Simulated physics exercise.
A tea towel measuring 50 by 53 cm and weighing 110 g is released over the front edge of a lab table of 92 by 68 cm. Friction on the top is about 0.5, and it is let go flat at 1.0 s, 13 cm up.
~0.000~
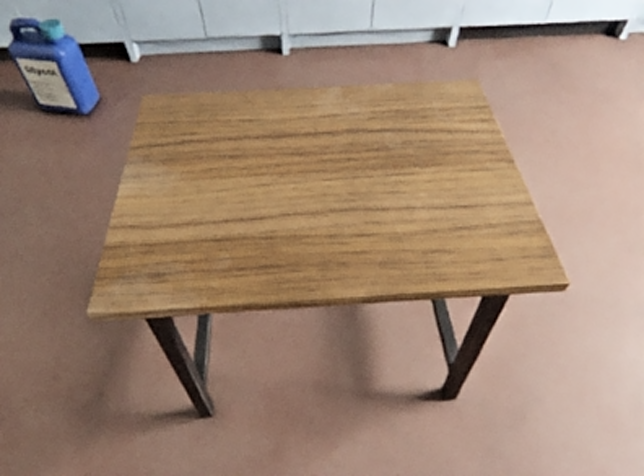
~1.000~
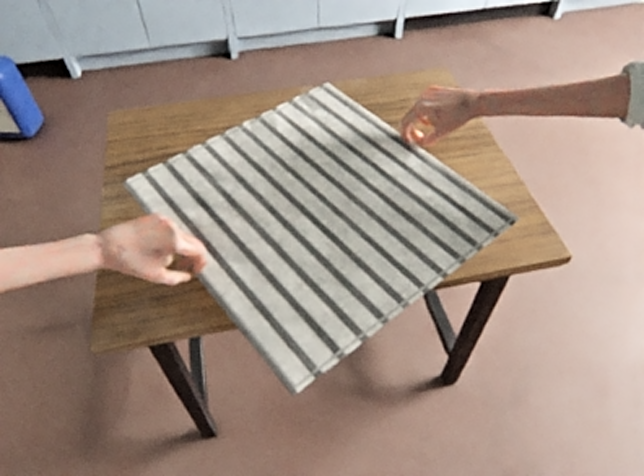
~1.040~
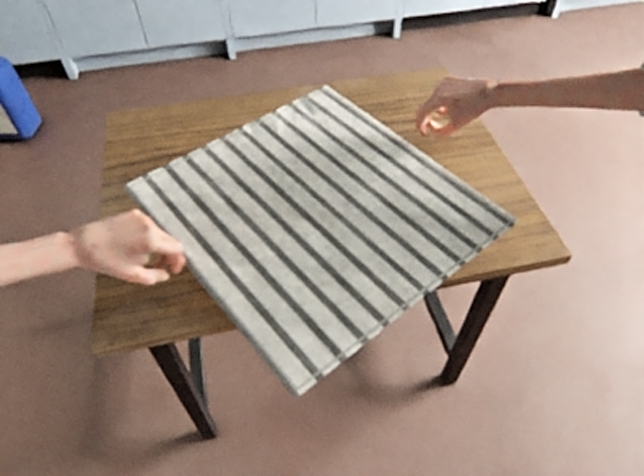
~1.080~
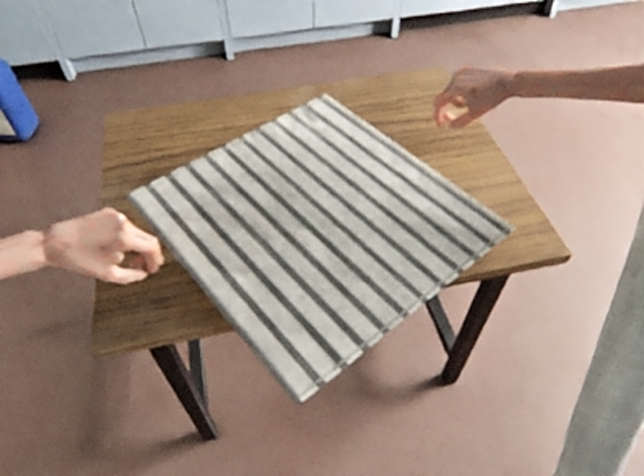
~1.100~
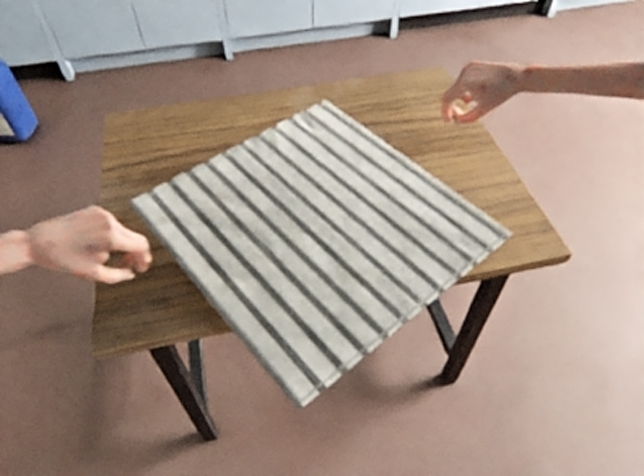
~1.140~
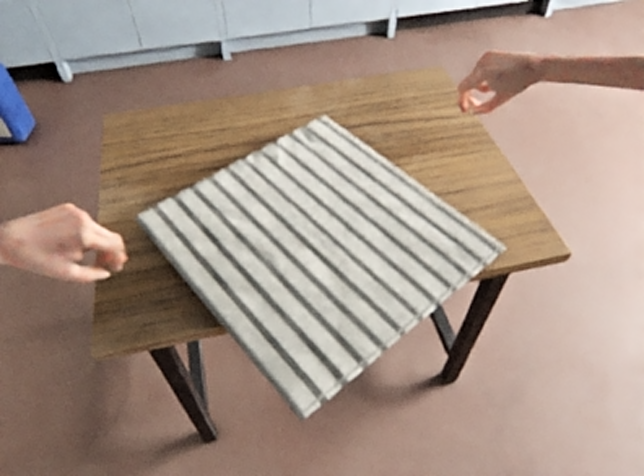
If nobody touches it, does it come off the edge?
No, looks like it never comes off.
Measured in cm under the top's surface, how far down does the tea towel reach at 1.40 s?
It hangs about 10 cm below the top.
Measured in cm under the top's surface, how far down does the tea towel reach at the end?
22 cm, roughly.
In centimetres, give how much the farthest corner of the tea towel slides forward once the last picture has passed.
Forward slip after last picture: Approx. 1 cm.
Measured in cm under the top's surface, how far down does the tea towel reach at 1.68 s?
Roughly 14 cm.
After 1.4 s, 75 % of the tea towel is still over the top.
After 1.7 s, 75 % of the tea towel is still over the top.
After 1.9 s, 75 % of the tea towel is still over the top.
After 2.2 s, 75 % of the tea towel is still over the top.
After 4.4 s, 75 % of the tea towel is still over the top.
